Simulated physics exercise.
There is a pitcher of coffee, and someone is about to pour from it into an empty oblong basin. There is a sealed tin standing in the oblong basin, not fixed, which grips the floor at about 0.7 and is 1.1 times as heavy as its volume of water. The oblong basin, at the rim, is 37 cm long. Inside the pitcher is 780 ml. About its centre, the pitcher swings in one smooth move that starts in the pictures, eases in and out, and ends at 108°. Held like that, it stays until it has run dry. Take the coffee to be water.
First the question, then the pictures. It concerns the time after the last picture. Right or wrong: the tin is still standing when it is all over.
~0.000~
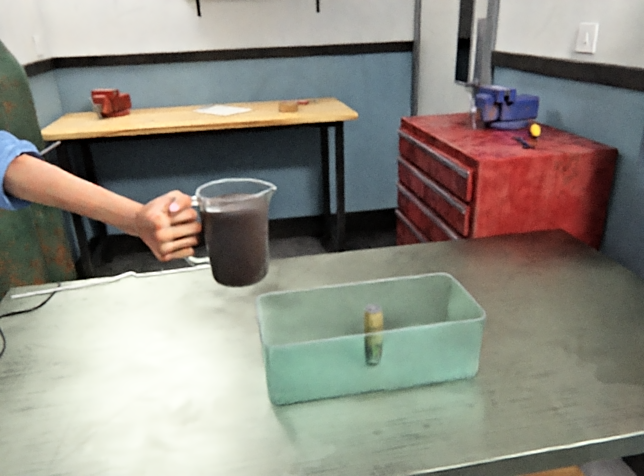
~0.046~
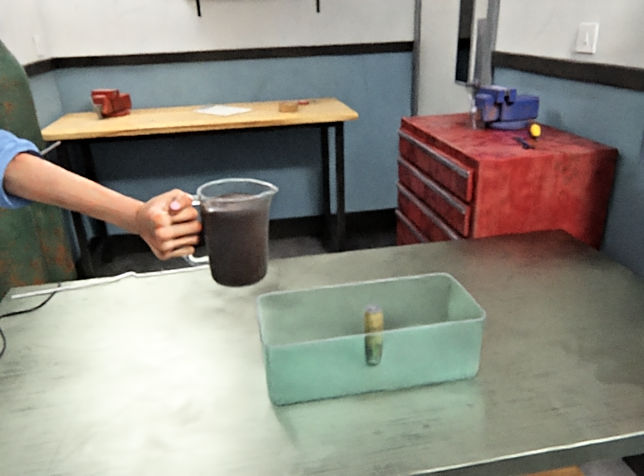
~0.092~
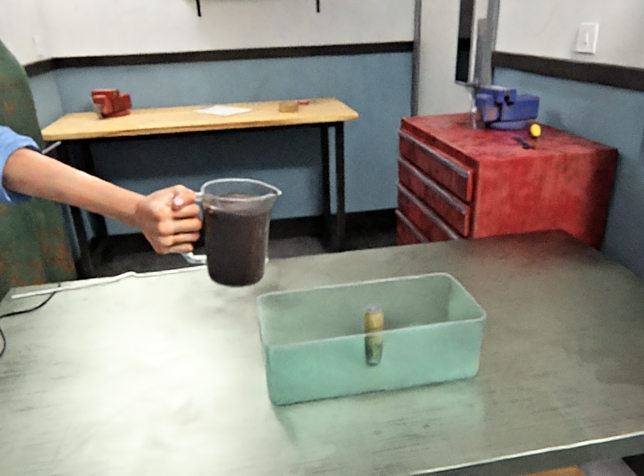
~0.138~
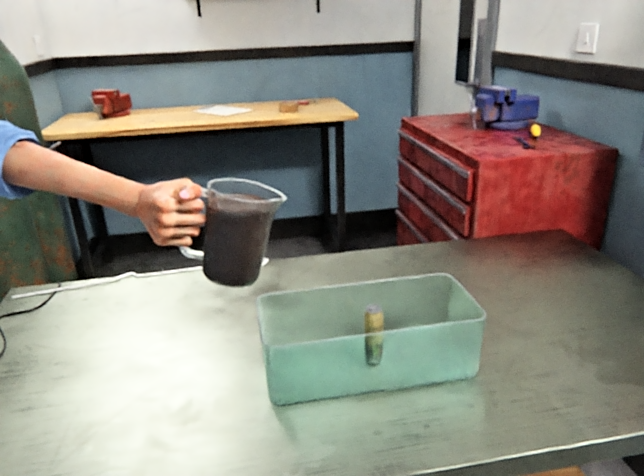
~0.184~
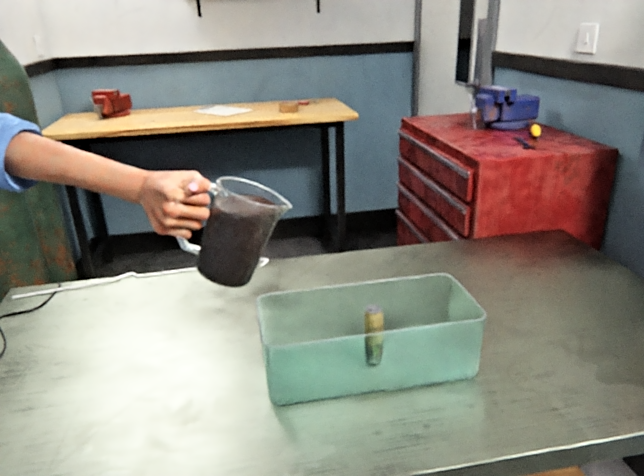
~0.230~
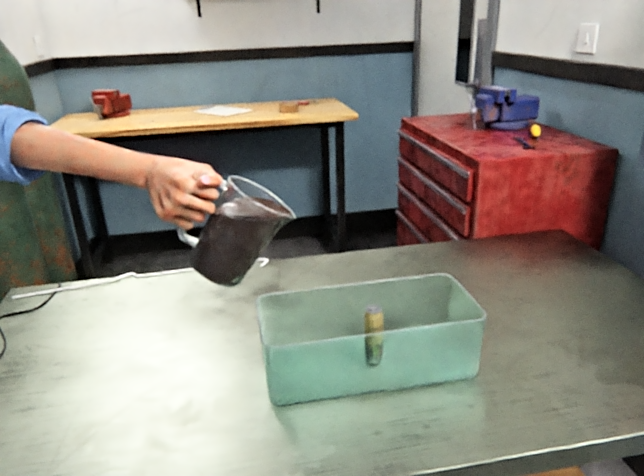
Right, it is still standing.
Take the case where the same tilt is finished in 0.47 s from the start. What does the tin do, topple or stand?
In that case the tin does not tip.
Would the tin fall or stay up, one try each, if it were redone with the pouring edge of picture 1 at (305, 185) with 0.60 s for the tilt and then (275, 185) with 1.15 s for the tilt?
In the first try it comes down; in the second it remains standing.
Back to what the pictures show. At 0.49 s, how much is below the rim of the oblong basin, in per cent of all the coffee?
About 14%.
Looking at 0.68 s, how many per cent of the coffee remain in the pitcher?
I reckon near 16 per cent still sits there.
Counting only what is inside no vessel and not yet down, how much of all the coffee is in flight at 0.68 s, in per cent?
Some 20 % is up in the air.
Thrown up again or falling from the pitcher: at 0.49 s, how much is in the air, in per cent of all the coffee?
I'd say close to 26 per cent.
After 0.49 s the tilt is 99° and 60 per cent is still to pour; the tin stands where it began.
After 0.68 s the tilt is 108° and 17 per cent is still to pour; the tin stands where it began.
After 0.88 s the tilt is 108° and 2 per cent is still to pour; the tin stands where it began.
After 1.10 s the tilt is 108° and 0 per cent is still to pour; the tin stands where it began.
In the end the tin stands where it began.
